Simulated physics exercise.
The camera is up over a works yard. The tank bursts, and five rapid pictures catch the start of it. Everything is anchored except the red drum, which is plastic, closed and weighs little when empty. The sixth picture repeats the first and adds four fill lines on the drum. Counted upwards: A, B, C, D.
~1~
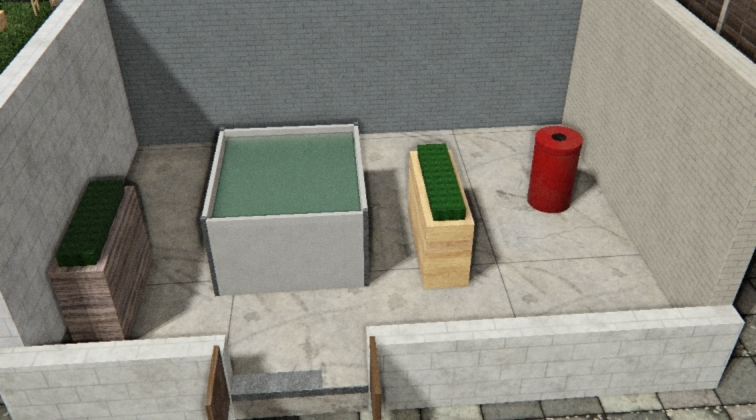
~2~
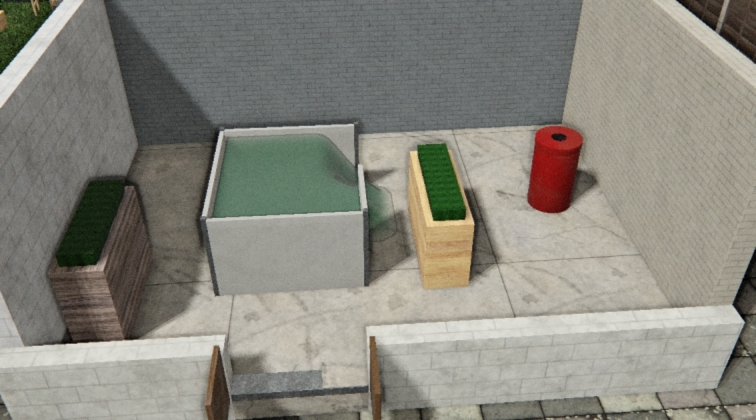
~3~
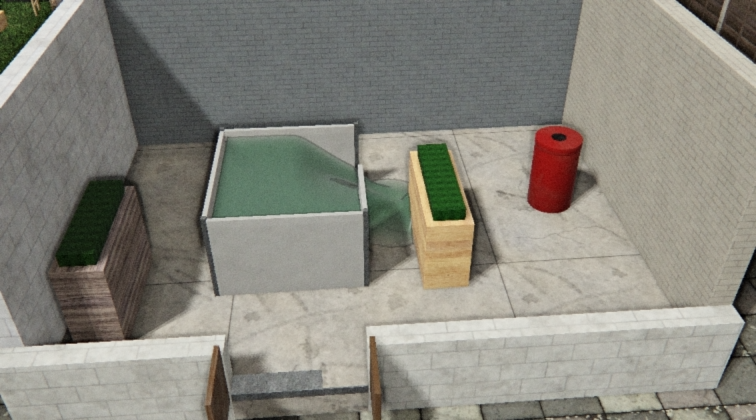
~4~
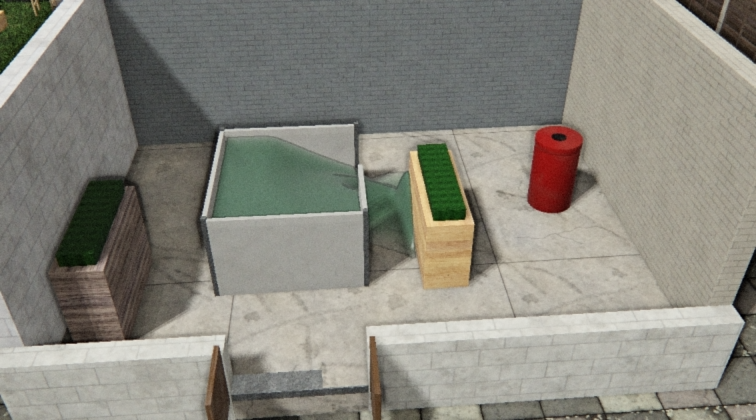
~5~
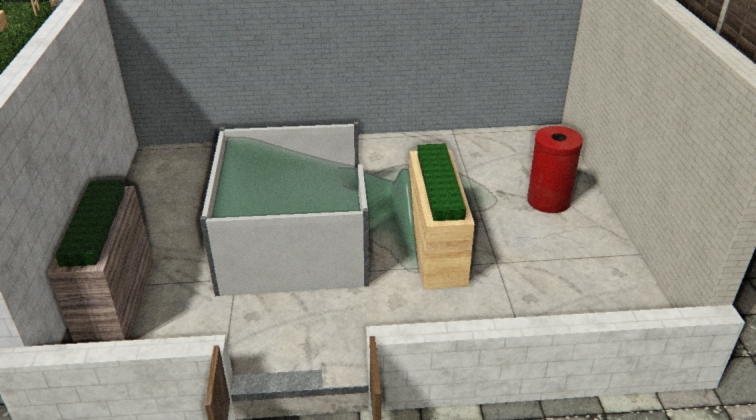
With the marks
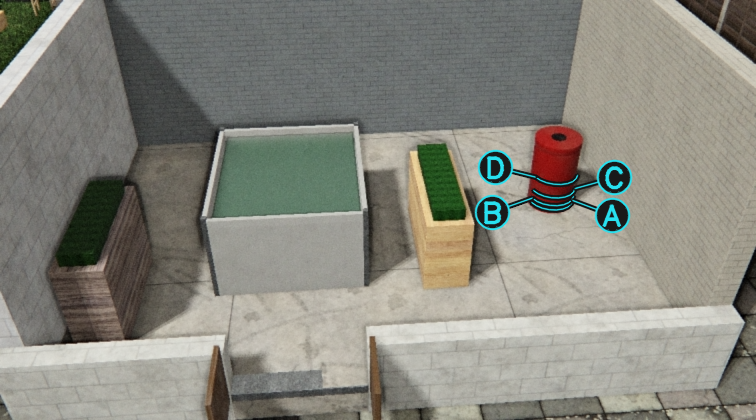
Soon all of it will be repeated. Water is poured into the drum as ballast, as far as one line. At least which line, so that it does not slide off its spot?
Choose D.
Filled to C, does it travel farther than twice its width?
No, less.
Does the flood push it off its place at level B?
Yes, it does.
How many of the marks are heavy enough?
One.
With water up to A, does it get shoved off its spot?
Yes.
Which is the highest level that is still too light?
C.
On the marked copy, A at (556, 209); B at (557, 205); C at (558, 198); D at (560, 184); from the bottom up A, B, C, D.
If A is chosen, it is pushed about 4 times its own width away.
If B is chosen, it is pushed about 4 times its own width away.
If C is chosen, it is pushed about half its own width away.
If D is chosen, it does not move.
